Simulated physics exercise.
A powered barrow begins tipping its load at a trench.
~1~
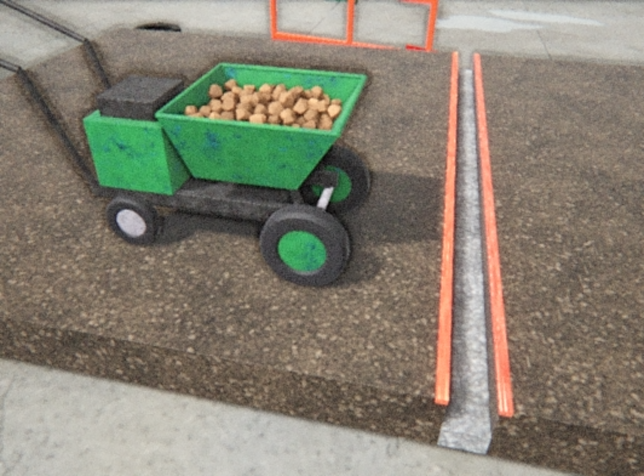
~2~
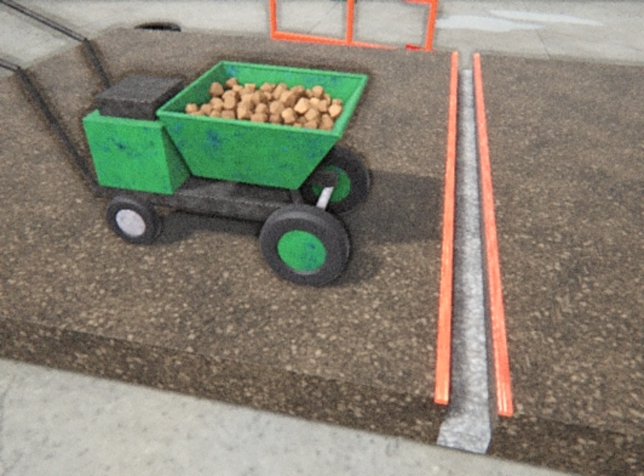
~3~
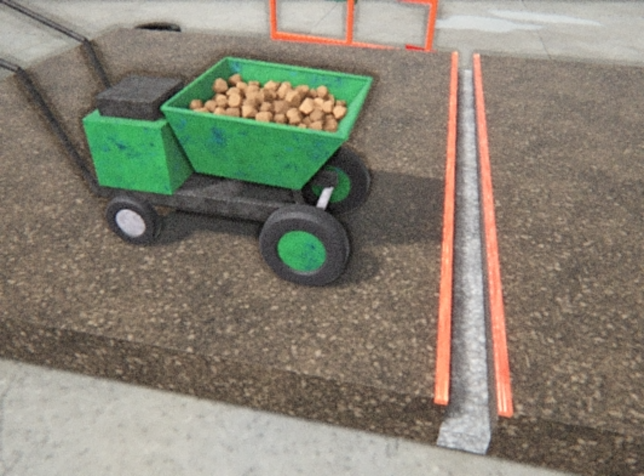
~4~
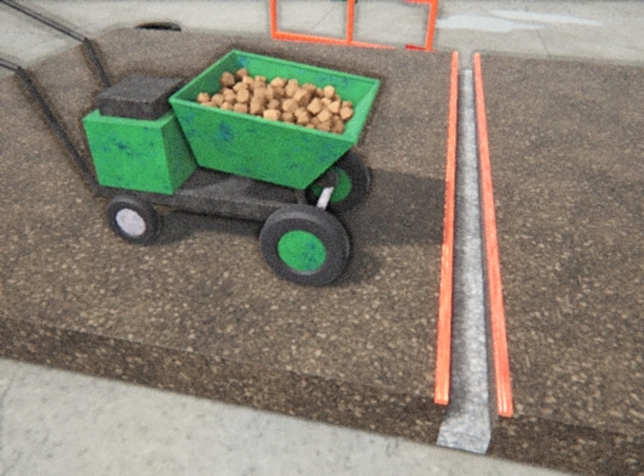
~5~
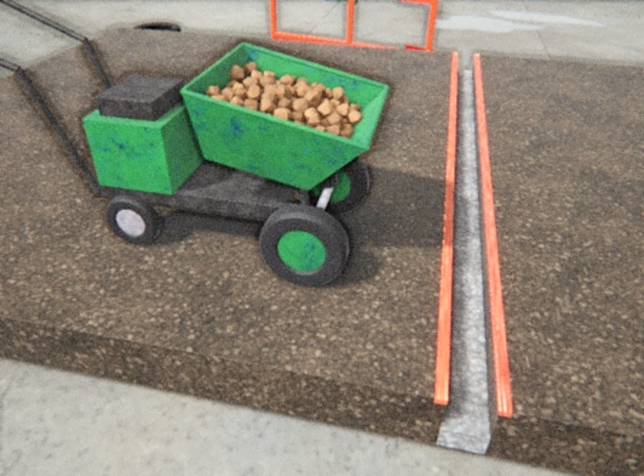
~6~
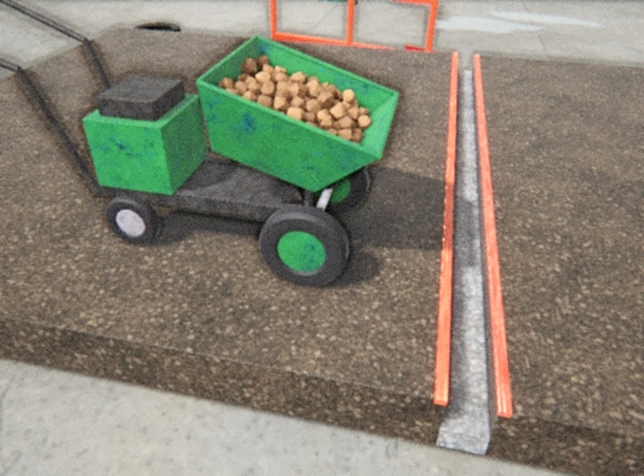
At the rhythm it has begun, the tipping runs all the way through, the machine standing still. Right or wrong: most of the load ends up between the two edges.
Right.
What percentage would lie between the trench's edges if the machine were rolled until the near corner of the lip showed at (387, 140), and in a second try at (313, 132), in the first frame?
First spot: About 30 percent; second spot: About 60 percent.
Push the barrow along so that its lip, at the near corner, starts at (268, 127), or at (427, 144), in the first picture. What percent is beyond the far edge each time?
0 % for the first, 100 % for the second.
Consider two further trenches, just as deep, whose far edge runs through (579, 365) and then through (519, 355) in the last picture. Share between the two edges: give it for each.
Near 100 % and 80 %.
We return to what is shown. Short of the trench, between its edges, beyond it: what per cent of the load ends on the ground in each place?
Roughly: Short 10, between 65, beyond 25 per cent.
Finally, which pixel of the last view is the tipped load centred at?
I'd put the middle somewhere around (472, 266).
Soon after the last picture, skip tipped steeply; all in the skip.
A little later, skip tipped right over; about two thirds in the skip; a stray few short of the trench; about a quarter in or heaped over the trench; a stray few beyond it; a stray few falling.
Later still, skip tipped right over; a small part in the skip; a small part short of the trench; about two thirds in or heaped over the trench; about a quarter beyond it.
By the end, skip tipped right over; a stray few in the skip; a small part short of the trench; about two thirds in or heaped over the trench; about a quarter beyond it.
